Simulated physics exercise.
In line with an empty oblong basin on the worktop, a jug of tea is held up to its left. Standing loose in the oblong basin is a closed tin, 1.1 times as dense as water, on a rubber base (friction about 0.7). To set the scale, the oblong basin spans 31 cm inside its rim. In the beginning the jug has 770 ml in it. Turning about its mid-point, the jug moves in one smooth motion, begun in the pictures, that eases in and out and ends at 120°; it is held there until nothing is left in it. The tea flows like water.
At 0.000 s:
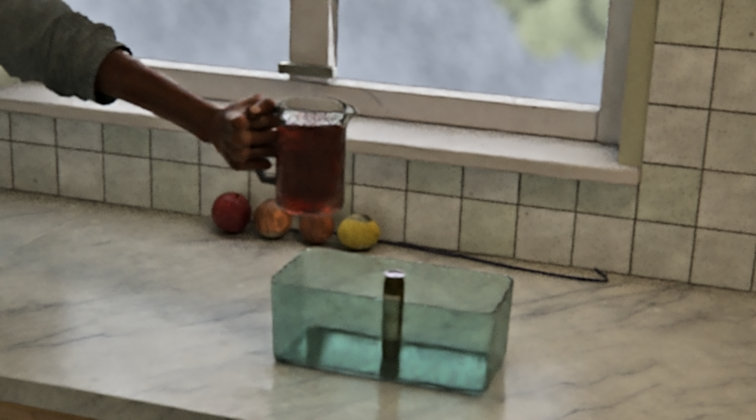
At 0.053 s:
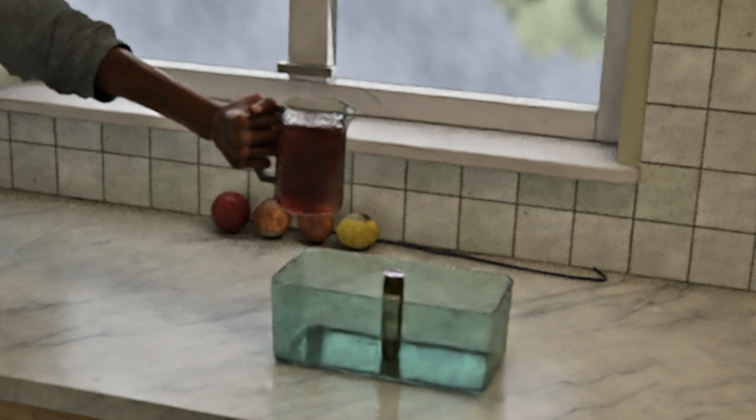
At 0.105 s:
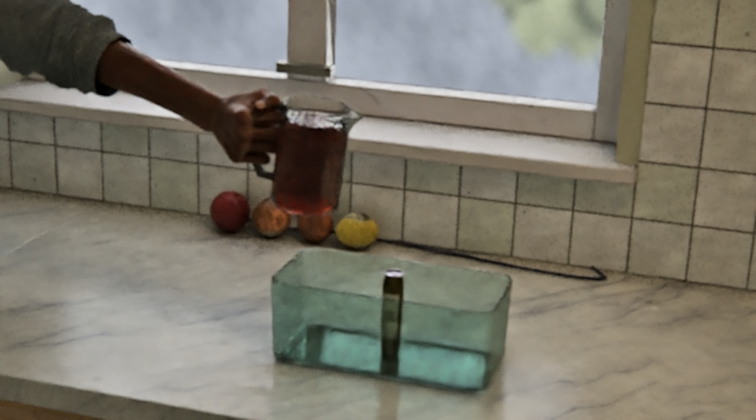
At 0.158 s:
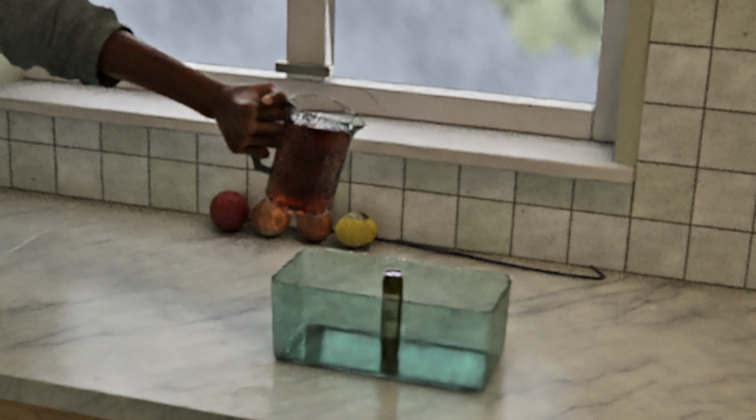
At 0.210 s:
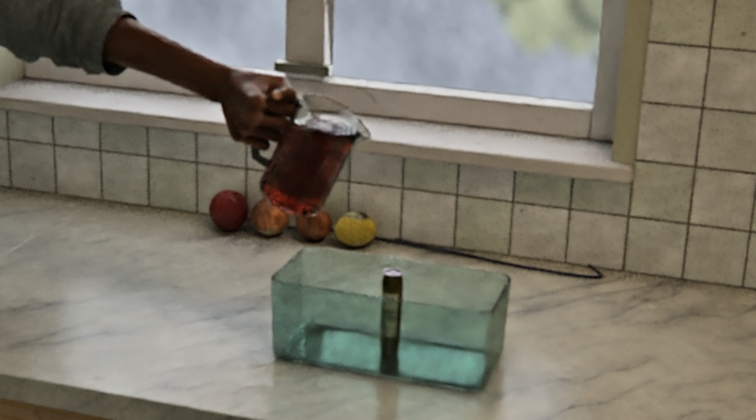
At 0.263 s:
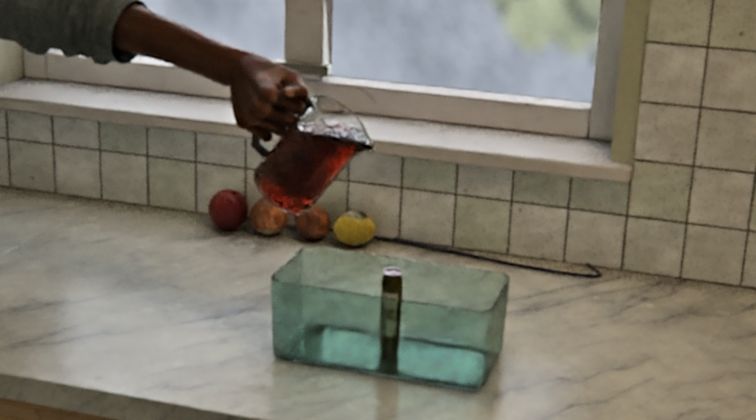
A dark-skinned hand in a grey-green sleeve holds a clear glass jug of reddish-brown tea above a marble-patterned worktop, seen from slightly above, before a tiled wall and window. Below and to the right sits a greenish see-through oblong basin with a dark upright tin inside, while red, orange and yellow fruits line the wall. The hand steadily tilts the jug rightward, and the camera stays almost still.
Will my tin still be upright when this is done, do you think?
No, it will have gone over.
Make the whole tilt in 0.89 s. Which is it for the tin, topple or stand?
With that tilt, the tin tips.
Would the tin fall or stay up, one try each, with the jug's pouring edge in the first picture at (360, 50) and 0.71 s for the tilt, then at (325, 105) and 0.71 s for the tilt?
First it remains upright; then it goes over.
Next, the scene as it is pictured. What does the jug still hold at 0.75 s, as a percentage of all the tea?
About 12 percent.
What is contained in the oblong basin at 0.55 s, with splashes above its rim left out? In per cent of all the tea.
About 14%.
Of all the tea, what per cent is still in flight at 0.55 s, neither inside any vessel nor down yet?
Close to 24 in a hundred.
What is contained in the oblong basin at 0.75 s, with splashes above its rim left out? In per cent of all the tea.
Around 70 per cent of the whole.
After 0.55 s the tilt is 105° and 62 per cent is still to pour; the tin stands where it began.
After 0.75 s the tilt is 120° and 11 per cent is still to pour; the tin leans 5°.
After 0.97 s the tilt is 120° and 0 per cent is still to pour; the tin lies on its side.
After 1.21 s the tilt is 120° and 0 per cent is still to pour; the tin lies on its side.
In the end the tin lies on its side.
